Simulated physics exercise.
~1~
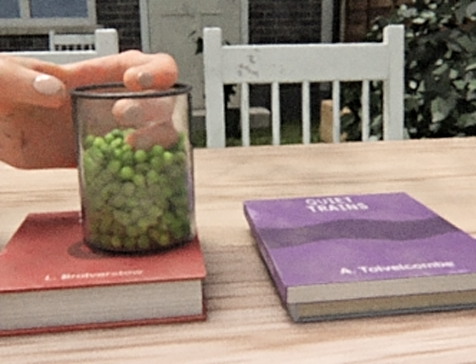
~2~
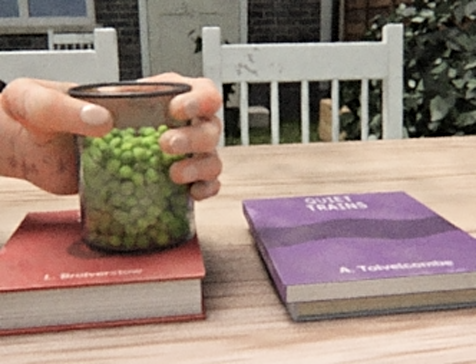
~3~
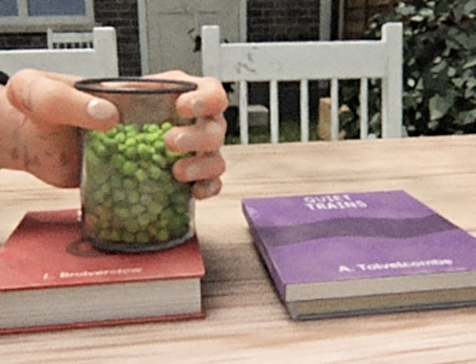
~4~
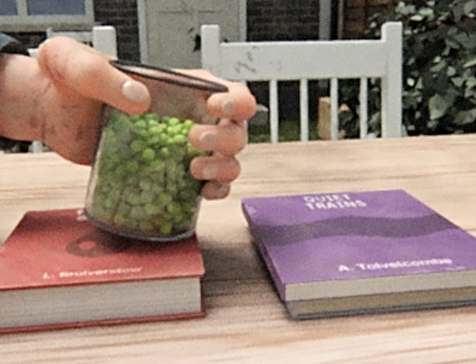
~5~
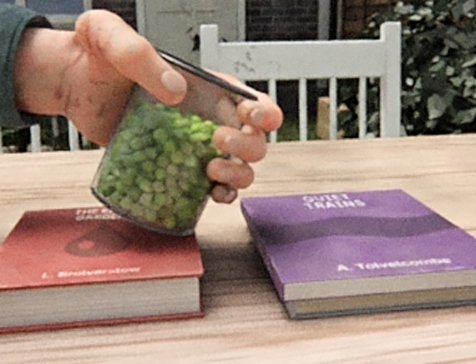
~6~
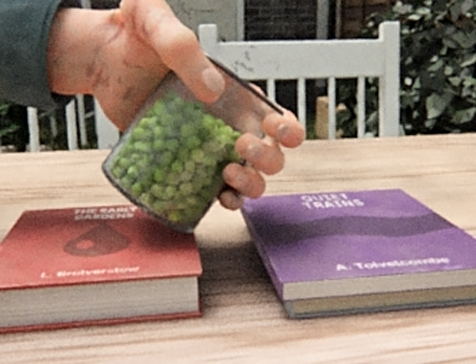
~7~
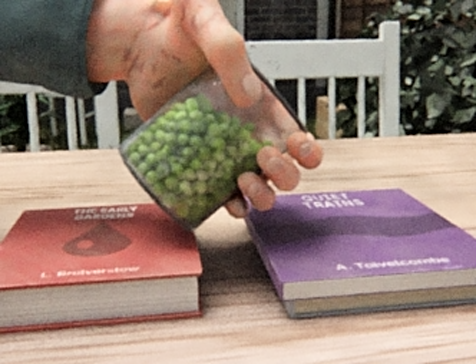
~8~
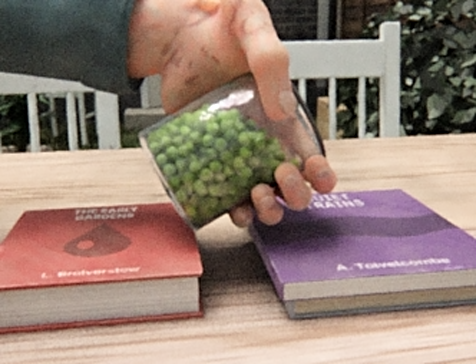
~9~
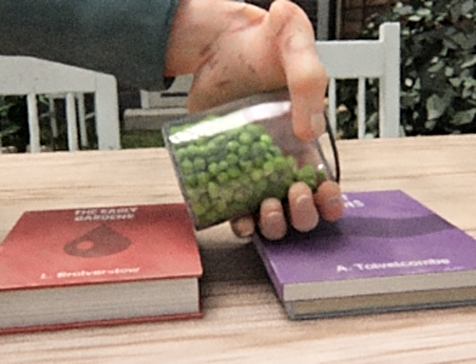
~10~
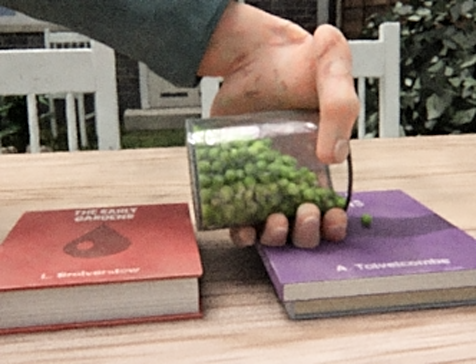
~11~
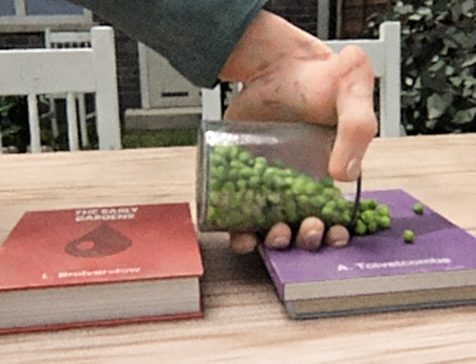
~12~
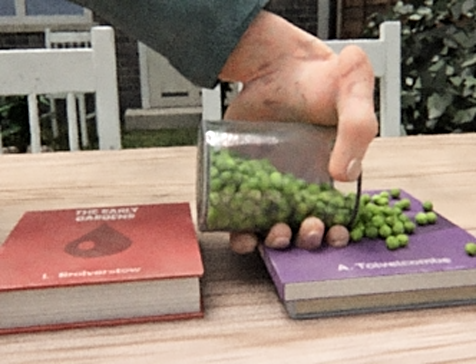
A hand grips a clear glass of green peas standing on a red book at the left of a pale wooden table, seen from close up with a slight sway. A purple book lies to the right, with white chairs and leafy greenery behind. The hand lifts the glass and tilts it rightward, carrying it across the gap while the peas stay inside. Once the glass lies on its side by the purple book, a stray pea slips out. More peas tumble onto the purple cover, ending in a small scatter, with most still in the glass and the hand still holding it.
